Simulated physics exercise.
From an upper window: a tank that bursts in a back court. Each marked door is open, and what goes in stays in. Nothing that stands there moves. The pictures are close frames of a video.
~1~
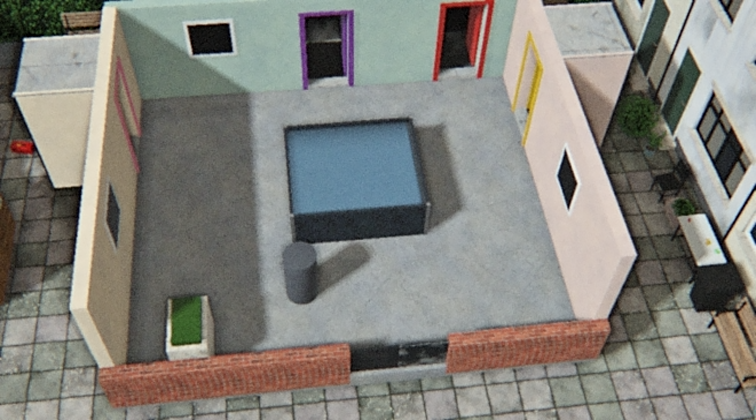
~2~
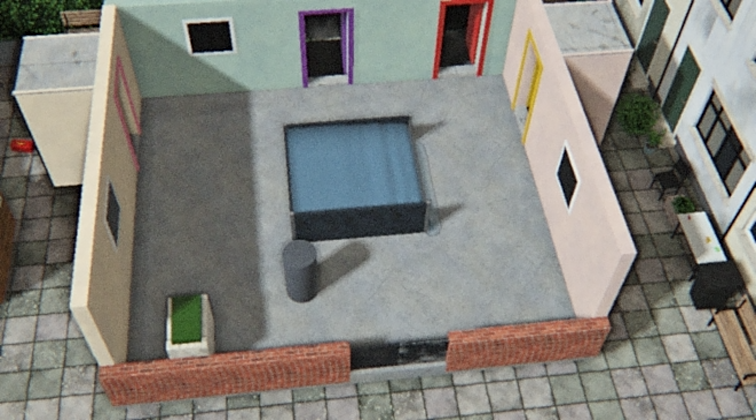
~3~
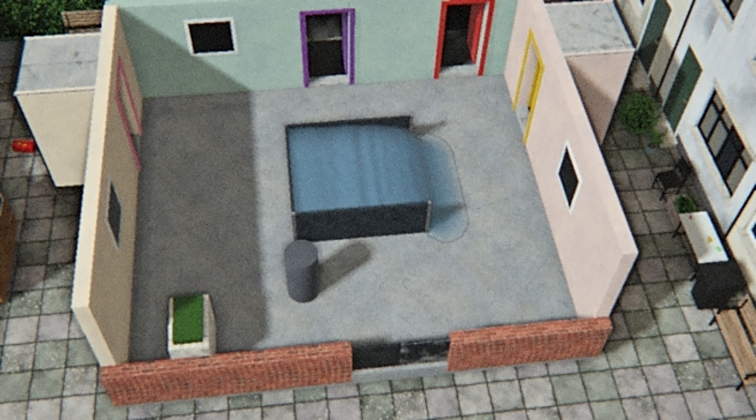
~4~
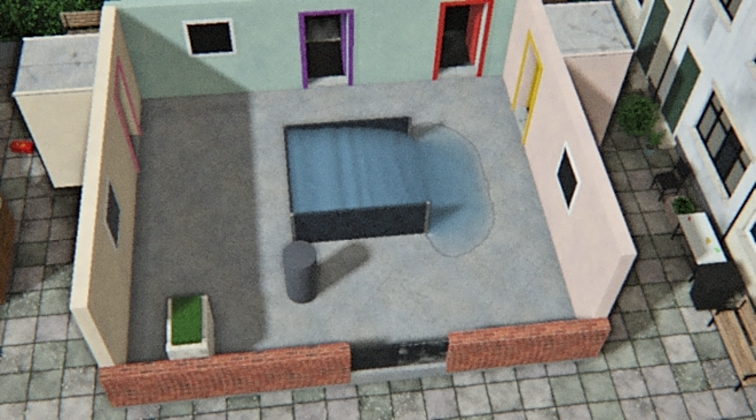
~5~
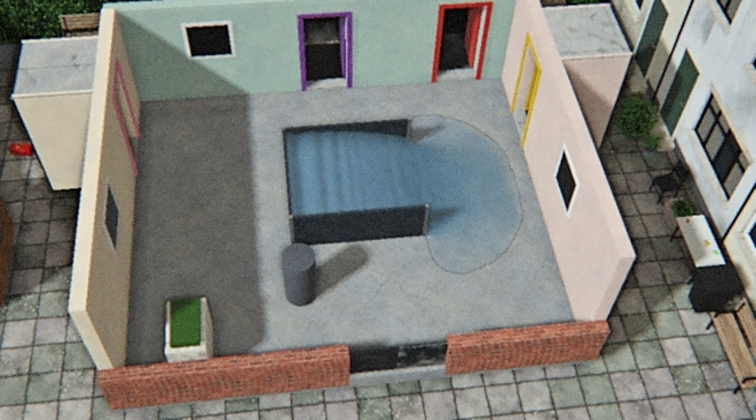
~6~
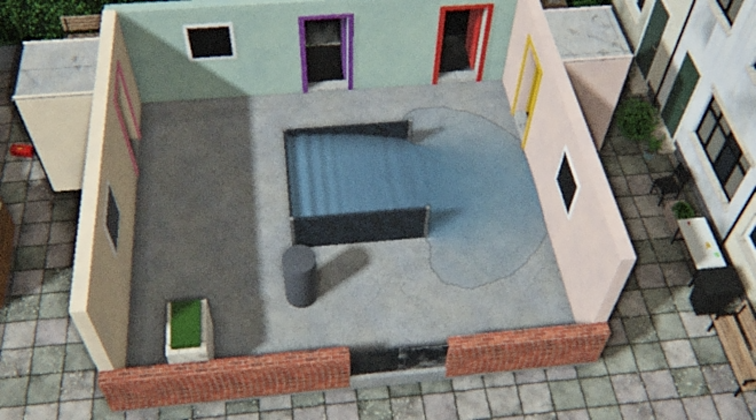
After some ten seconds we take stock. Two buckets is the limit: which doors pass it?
In the end: The red door lets in a lot; the purple door admits no more than that; the pink door lets in a lot; the yellow door lets in a lot.
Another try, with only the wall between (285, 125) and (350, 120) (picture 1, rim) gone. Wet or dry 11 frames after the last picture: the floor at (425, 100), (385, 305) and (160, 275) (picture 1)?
One after the other: Covered, dry, no water.
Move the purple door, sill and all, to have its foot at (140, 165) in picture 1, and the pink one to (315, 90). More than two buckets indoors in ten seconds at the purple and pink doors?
In short: Purple lets more in, pink holds.
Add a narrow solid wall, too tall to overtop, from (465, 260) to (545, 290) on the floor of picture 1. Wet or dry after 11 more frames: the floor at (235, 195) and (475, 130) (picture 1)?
As listed: Not flooded, covered.
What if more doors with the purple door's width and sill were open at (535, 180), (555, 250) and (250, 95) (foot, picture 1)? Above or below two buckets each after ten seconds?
In turn: Goes over, passes that mark, is under.
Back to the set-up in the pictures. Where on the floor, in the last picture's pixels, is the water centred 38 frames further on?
Around (390, 222).
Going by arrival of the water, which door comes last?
I say the pink door.
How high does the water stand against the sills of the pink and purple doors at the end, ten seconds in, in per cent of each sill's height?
Roughly 160 per cent, then 50 per cent.
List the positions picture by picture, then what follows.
The first frame shows the open tank at (354, 167) is whole and still.
In the second frame, water pours out at (416, 176) and has run to a hidden place.
In the third frame, water pours out at (417, 178) and has run to (454, 237).
In the fourth frame, water pours out at (416, 180) and has run to (470, 247).
In the fifth frame, water pours out at (414, 183) and has run to (495, 255).
In the sixth frame, water pours out at (415, 186) and has run to (545, 227).
A moment on, water covers 25 % of the floor; the red door wet at the sill, nothing in, the purple door not reached, the pink door not reached, the yellow door over two buckets in.
Next, water covers 25 % of the floor; the red door under two buckets in, the purple door not reached, the pink door not reached, the yellow door far over two buckets in.
Then, water covers 50 % of the floor; the red door far over two buckets in, the purple door wet at the sill, nothing in, the pink door not reached, the yellow door far over two buckets in.
Later, water covers 90 % of the floor; the red door far over two buckets in, the purple door wet at the sill, nothing in, the pink door under two buckets in, the yellow door far over two buckets in.
In the end, water covers 100 % of the floor; the red door far over two buckets in, the purple door wet at the sill, nothing in, the pink door far over two buckets in, the yellow door far over two buckets in.
